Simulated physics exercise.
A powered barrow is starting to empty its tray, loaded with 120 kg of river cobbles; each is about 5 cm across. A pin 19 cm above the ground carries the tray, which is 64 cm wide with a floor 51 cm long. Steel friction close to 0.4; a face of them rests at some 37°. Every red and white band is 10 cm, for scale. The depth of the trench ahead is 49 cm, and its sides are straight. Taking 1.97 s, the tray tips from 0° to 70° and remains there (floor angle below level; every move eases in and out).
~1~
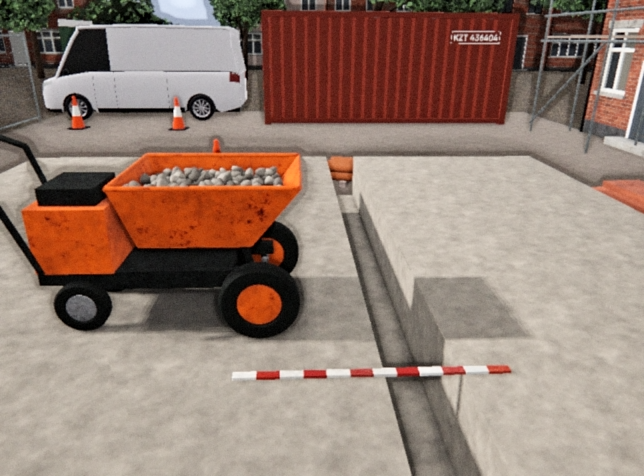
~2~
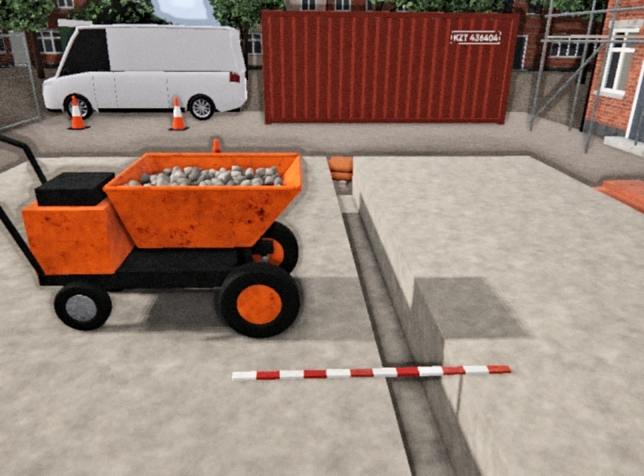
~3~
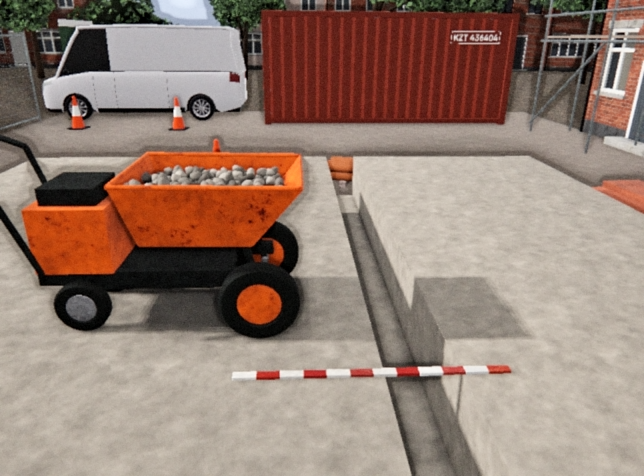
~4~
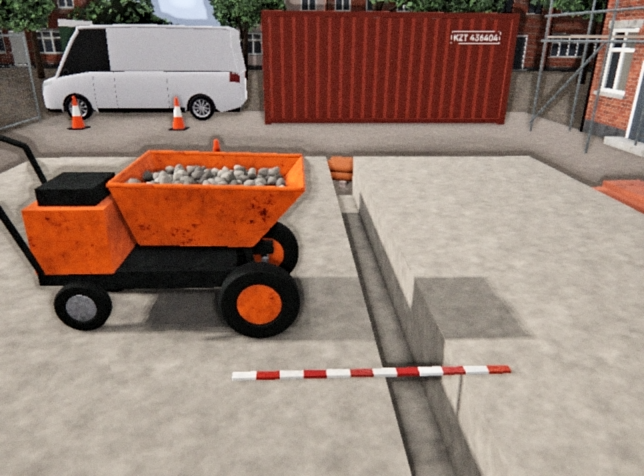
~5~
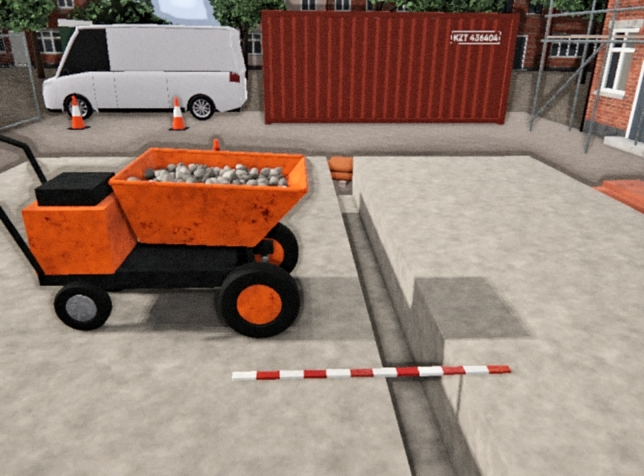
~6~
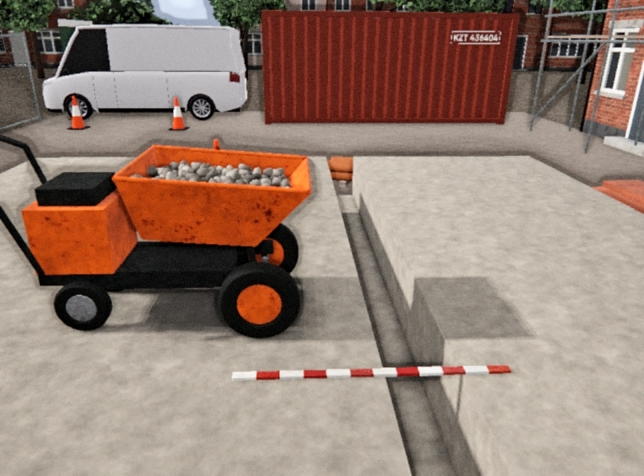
At first, an orange powered barrow loaded with rounded grey stones sits still, its tray level, left of a narrow trench crossed by a red and white striped pole. Then the tray slowly tilts a little, its right end dipping slightly toward the trench while the wheels stay put.
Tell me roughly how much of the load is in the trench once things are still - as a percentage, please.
I would put it at 94 %.
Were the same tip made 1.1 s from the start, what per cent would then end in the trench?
Probably about 80 in a hundred.
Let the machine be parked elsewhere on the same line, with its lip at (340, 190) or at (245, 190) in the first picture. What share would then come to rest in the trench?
From the first place around 50 per cent, from the other around 75.
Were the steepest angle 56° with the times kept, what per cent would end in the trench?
Then about 50 per cent.
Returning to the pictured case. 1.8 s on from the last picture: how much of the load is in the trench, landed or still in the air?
Some 50 per cent.
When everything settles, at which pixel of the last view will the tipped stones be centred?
At about pixel (398, 363) in the last view.
Then, 1.2 s after the last picture the floor is at 59°, 98 % in the tray, 2 % in the trench; the foremost stones are at (395, 270).
Then, 1.8 s after the last picture the floor is at 70°, 47 % in the tray, 49 % in the trench, 4 % past the trench; the foremost stones are at (468, 306).
Then, 2.1 s after the last picture the floor is at 70°, 22 % in the tray, 72 % in the trench, 6 % past the trench; the foremost stones are at (494, 309).
Then, 4.1 s after the last picture the floor is at 70°, 0 % in the tray, 94 % in the trench, 6 % past the trench; the foremost stones are at (500, 312).
